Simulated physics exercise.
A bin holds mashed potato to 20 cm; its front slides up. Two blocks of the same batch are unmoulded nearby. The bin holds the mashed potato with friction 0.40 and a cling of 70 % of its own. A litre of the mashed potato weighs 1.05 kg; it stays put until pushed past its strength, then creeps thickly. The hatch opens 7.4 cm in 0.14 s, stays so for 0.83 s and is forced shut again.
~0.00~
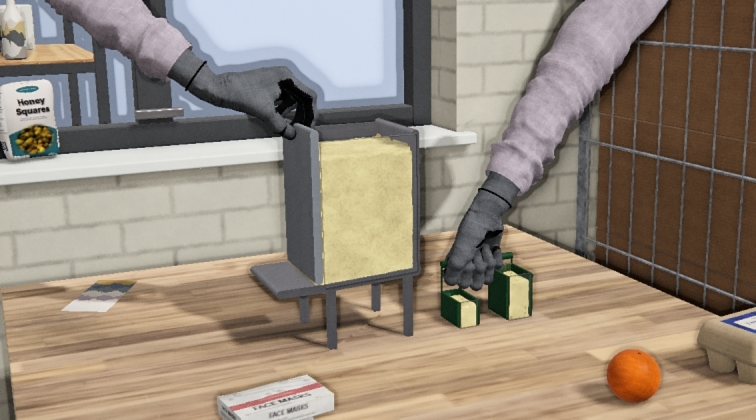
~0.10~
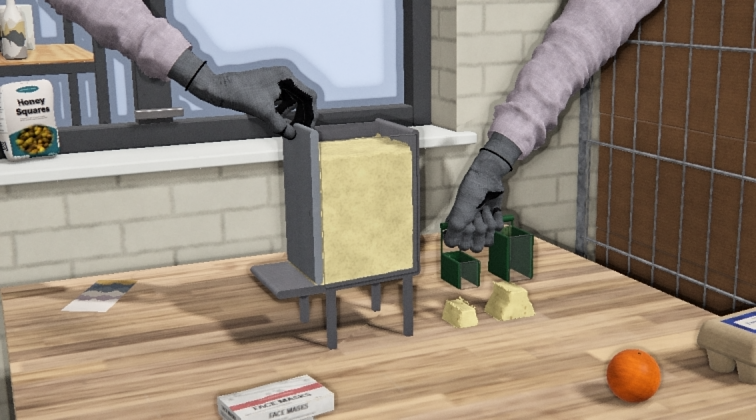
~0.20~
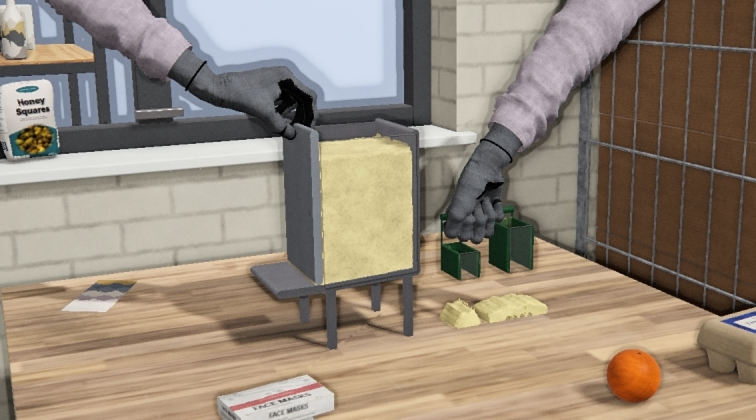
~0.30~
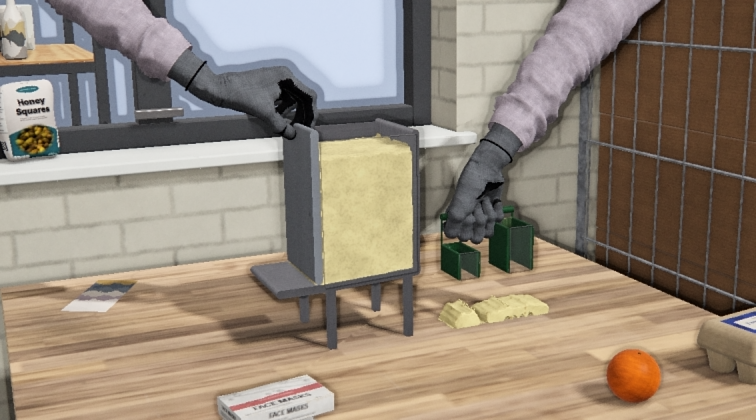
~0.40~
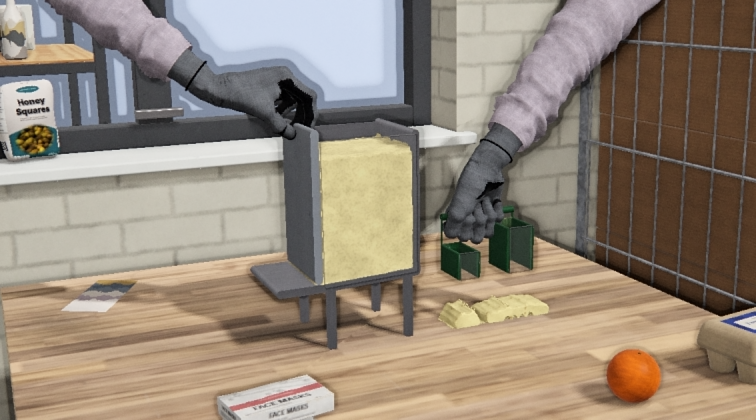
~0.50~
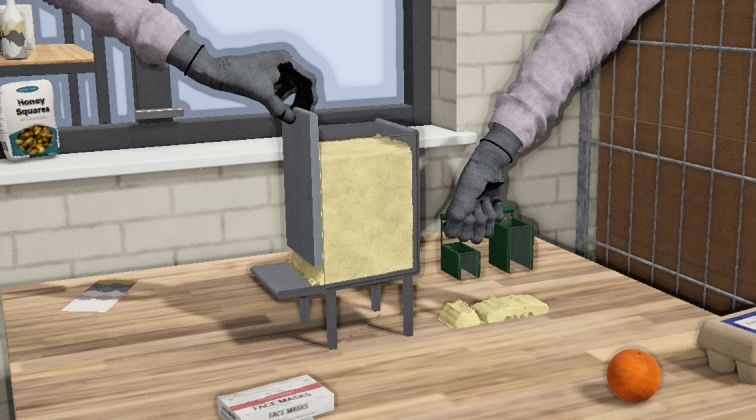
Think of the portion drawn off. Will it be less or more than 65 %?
The result is more than 65 %.
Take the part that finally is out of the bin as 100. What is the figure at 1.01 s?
About 80 %.
After 0.74 s, the hatch is 7.4 cm open and 33 % is out.
After 1.01 s, the hatch is 7.4 cm open and 67 % is out.
After 1.29 s, the hatch is 7.4 cm open and 79 % is out.
After 1.56 s, the hatch is 1.9 cm open and 82 % is out.
After 2.02 s, the hatch is shut and 82 % is out.
